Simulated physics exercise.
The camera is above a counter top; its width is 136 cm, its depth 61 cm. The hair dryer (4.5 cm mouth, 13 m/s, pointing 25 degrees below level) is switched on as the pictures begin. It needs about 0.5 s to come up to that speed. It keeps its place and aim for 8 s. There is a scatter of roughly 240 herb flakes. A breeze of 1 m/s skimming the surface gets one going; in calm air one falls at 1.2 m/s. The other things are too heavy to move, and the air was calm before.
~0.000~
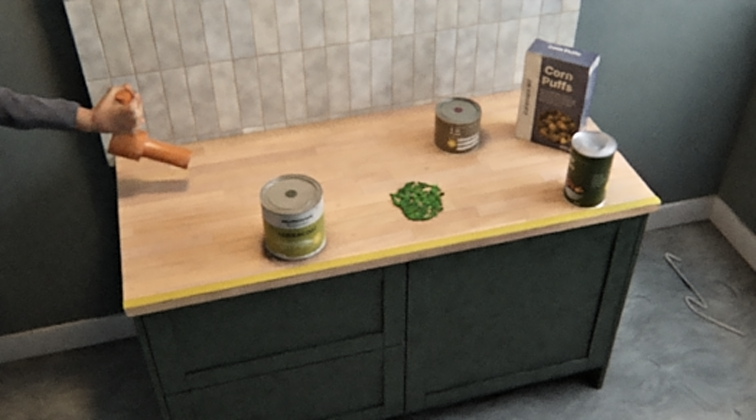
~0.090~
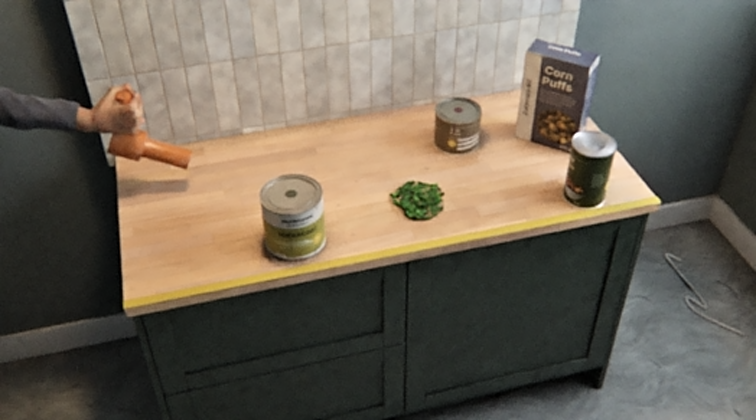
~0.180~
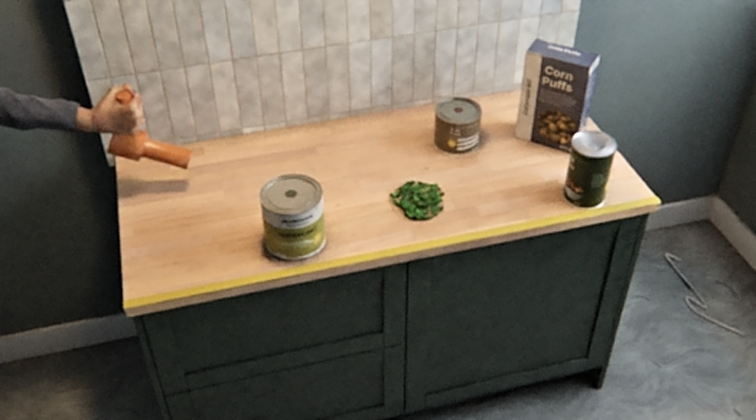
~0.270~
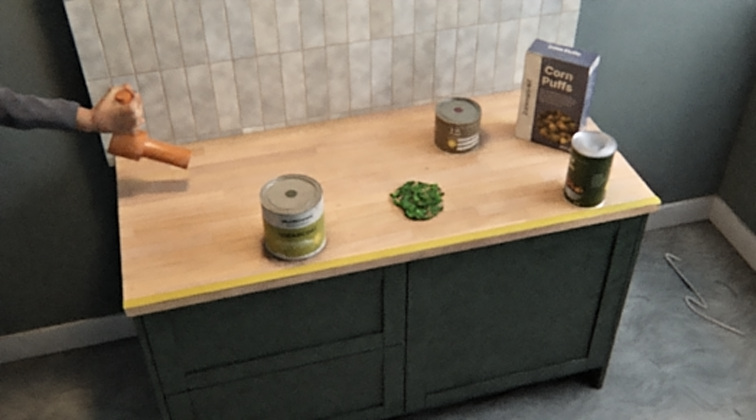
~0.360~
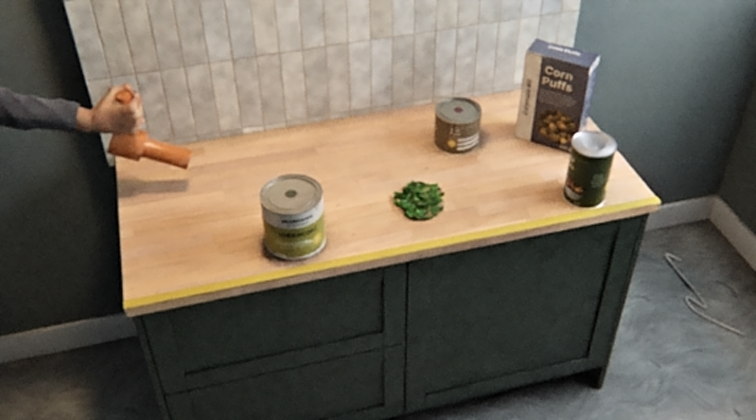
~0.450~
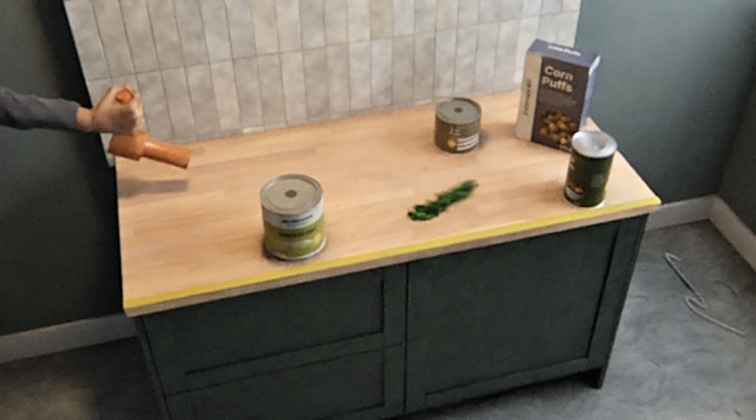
A hand held an orange hair dryer over a wooden counter with tins and a cereal box, and a small green pile of herb flakes sat still, then spread rightward into a slanted streak.
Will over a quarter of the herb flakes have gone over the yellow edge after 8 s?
More than a quarter over the yellow edge: Yes.
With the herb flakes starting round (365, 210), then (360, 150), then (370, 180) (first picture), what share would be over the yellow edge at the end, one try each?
In turn about 100 %, 0 %, 20 %.
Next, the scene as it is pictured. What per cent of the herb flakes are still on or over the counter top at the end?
Some 0 per cent.
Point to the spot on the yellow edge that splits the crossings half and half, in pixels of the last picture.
Near (552, 224).
After 1.6 s the count stands so, 90 % are over the yellow edge.
After 2.6 s the count stands so, 90 % are over the yellow edge.
After 4.4 s the count stands so, 90 % are over the yellow edge.
After 8.0 s, at the end, 90 % are over the yellow edge.
